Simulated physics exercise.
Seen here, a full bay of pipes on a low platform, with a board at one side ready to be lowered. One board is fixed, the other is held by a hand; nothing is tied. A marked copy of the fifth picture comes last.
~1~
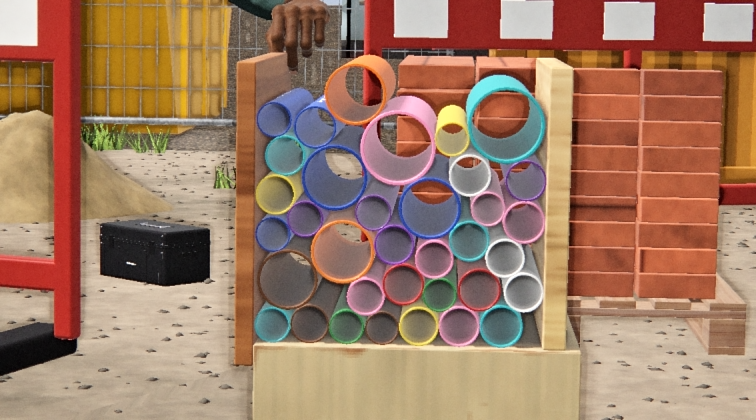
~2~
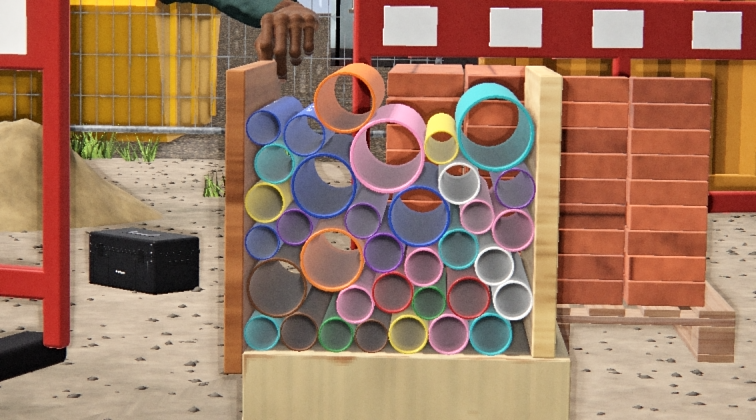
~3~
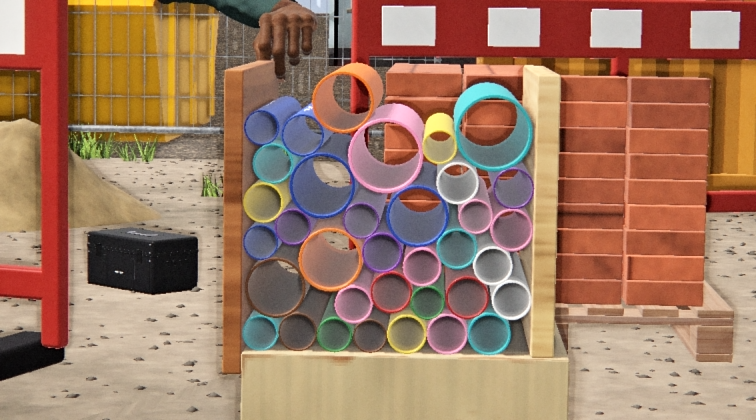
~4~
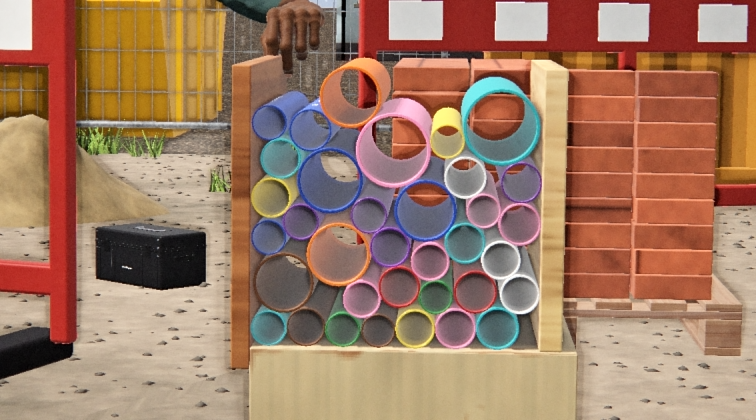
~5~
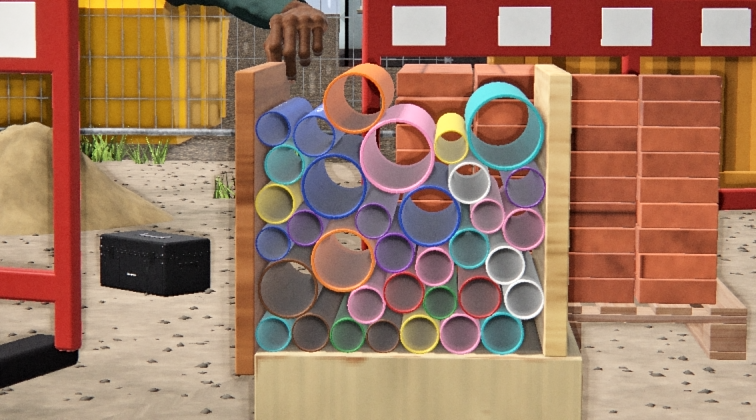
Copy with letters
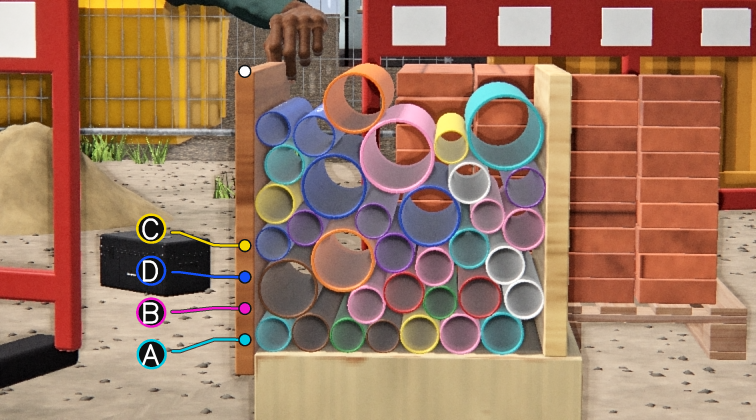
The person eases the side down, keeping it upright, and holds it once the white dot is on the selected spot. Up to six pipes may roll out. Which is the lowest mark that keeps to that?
Down to C.
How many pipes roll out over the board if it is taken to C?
It comes to five.
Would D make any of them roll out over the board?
Yes.
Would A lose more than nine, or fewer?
More than nine.
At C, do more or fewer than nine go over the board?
At C, fewer than nine.
On the marked copy, A at (245, 339); B at (245, 308); C at (245, 246); D at (245, 277); the white dot at (245, 71).
Following C. Soon after the start, top of the board (255, 148).
Later, top of the board (255, 234).
In the end, top of the board (255, 245), five out over the board.
As for the rest, A more than six out over the board; B more than six out over the board; D more than six out over the board.
